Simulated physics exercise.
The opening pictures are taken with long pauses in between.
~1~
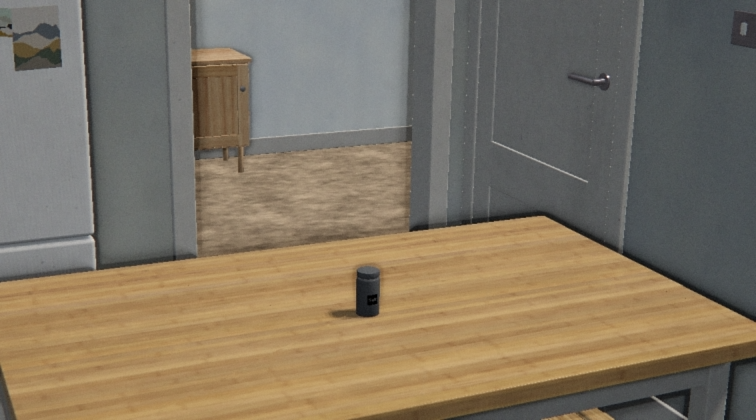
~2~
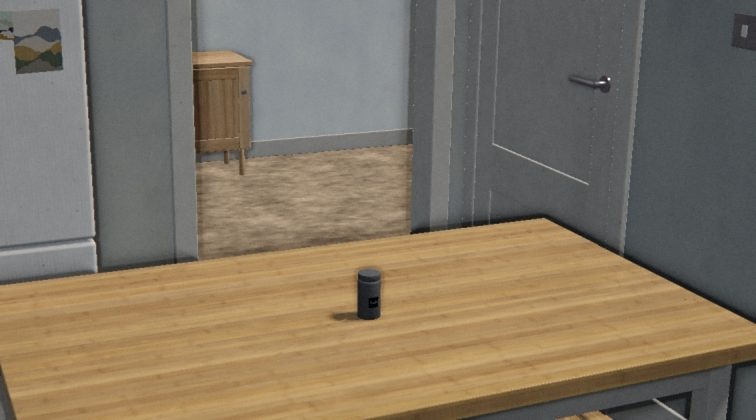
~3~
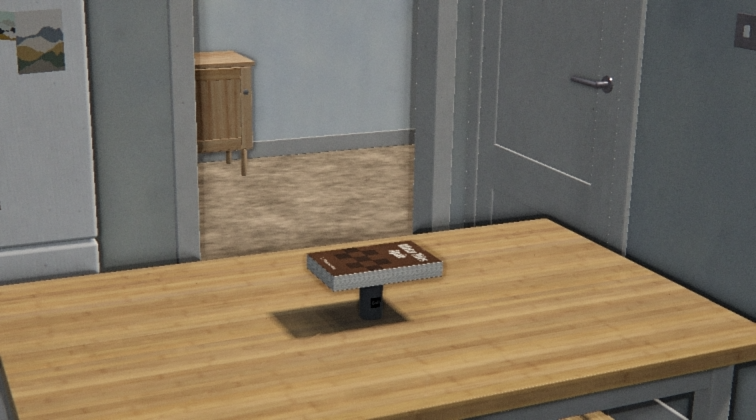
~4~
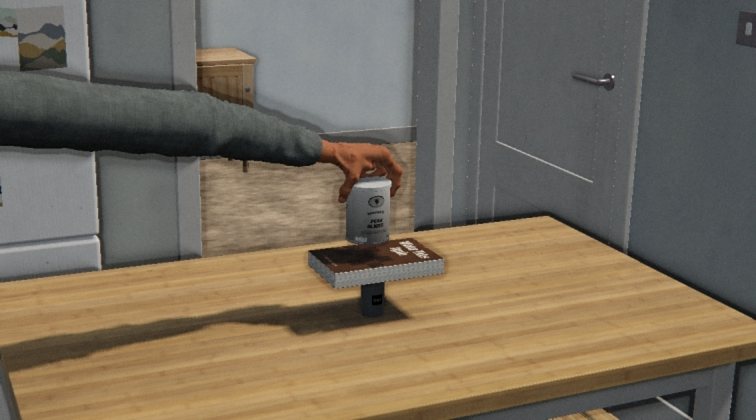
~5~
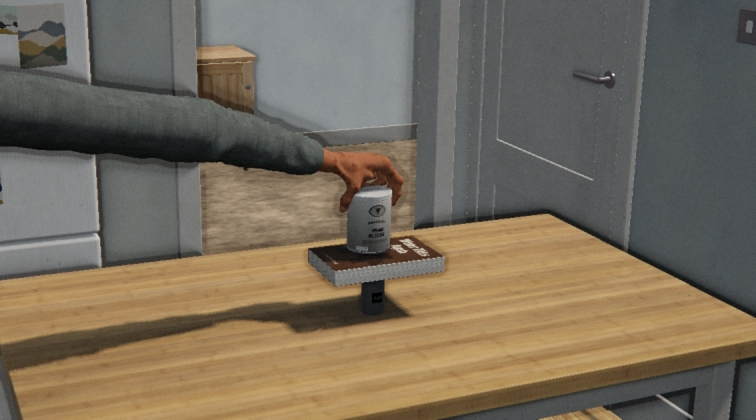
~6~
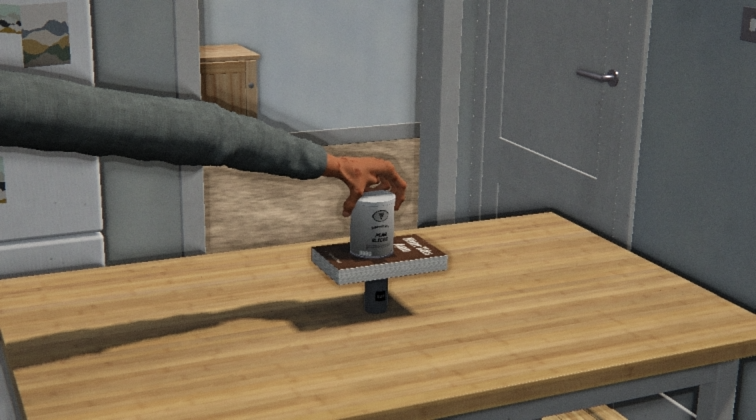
A hand lowers a white tin onto a book resting atop a small grey shaker.
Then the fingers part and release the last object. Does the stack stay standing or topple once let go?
The result: No fall.
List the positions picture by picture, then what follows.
The last thing is not in view yet; grey shaker (368, 292), in the first frame.
The last thing is not in view yet; grey shaker (369, 294), in the second frame.
The last thing is not in view yet; grey shaker (371, 295), in the third frame.
On its way; white tin (368, 210); grey shaker (373, 292), in the fourth frame.
On its way; white tin (369, 219); grey shaker (373, 290), in the fifth frame.
Set down, still held; white tin (372, 224); grey shaker (376, 288), in the sixth frame.
Then, 0.80 s after the last picture, nothing has stirred.
Then, 1.70 s after the last picture, white tin resting near (372, 225).
At rest, all 3 in place. Seen from the same camera at the end, white tin near (372, 225). The stack stays up.
